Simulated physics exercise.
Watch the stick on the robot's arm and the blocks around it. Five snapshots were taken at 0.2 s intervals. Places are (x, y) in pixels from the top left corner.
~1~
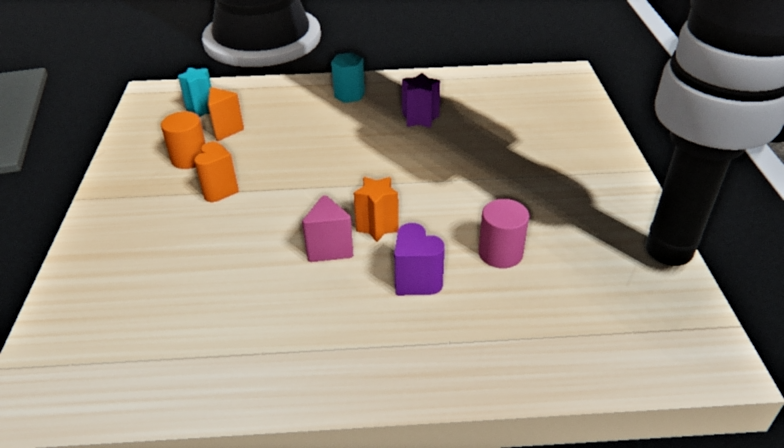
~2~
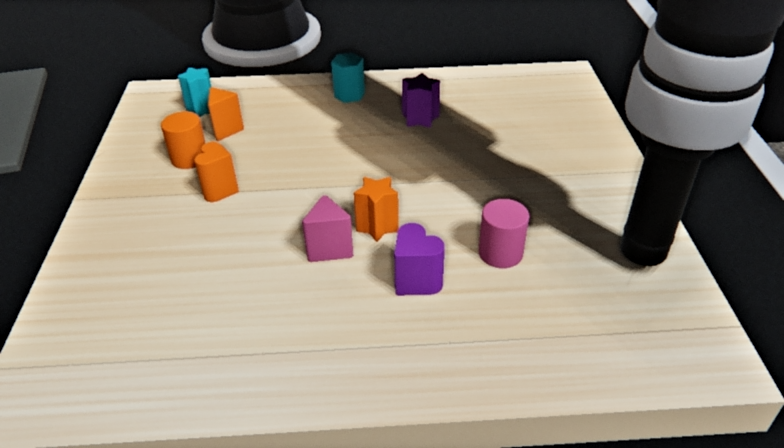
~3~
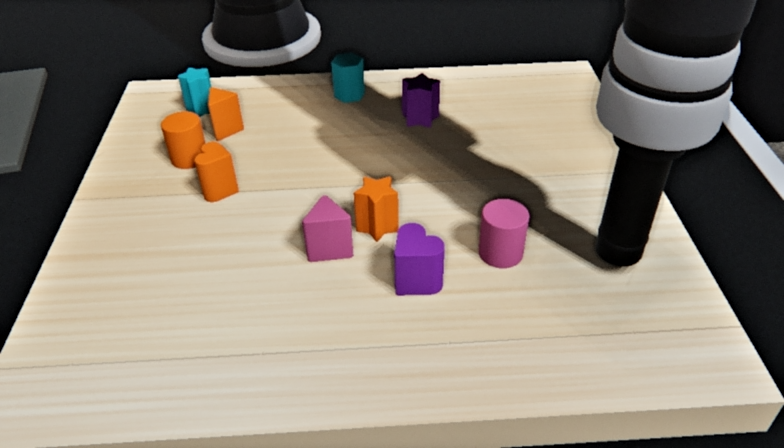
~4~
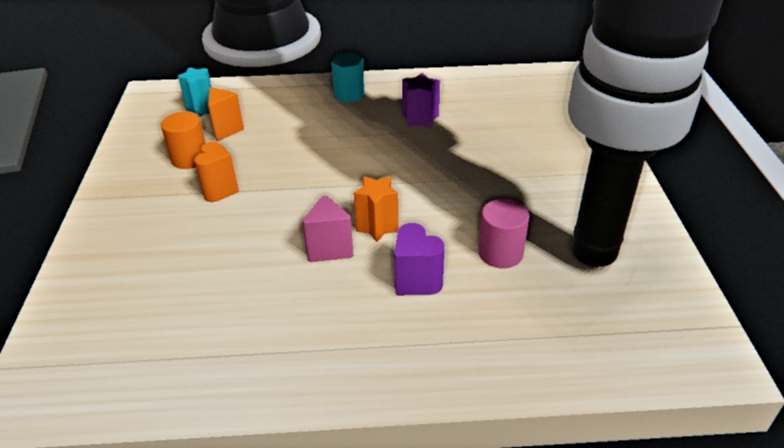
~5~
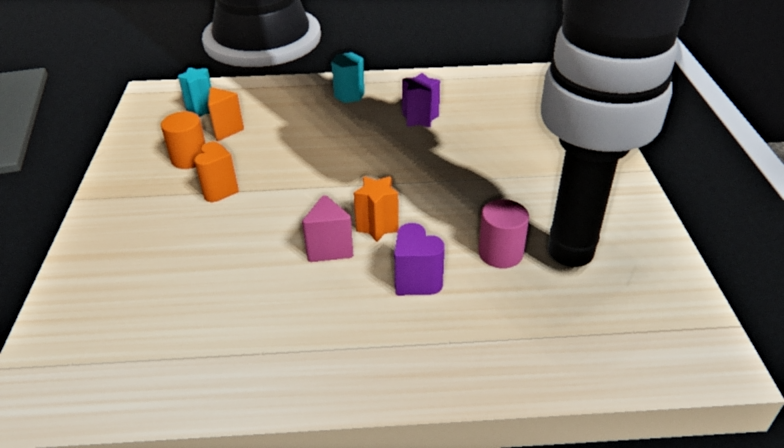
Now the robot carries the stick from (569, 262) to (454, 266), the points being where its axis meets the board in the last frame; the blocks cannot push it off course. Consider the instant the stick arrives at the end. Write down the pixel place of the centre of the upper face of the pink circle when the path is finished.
It ends at (432, 199).
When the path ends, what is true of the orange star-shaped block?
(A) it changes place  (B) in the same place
B - in the same place.
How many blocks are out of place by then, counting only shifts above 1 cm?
Of all the blocks, just one travels more than a centimetre.
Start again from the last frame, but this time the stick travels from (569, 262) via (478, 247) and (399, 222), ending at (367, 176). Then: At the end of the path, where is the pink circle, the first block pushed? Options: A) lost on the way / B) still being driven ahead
Correct choice: A.
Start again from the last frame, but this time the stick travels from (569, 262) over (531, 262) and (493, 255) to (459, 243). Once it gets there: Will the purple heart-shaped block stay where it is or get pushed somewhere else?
Undisturbed, or as good as.
The first path, step by step. Halfway along, stick at (512, 254); pink circle at (473, 208).
At the end, stick at (455, 256); orange star-shaped block unmoved; purple heart-shaped block unmoved; pink circle at (432, 199).
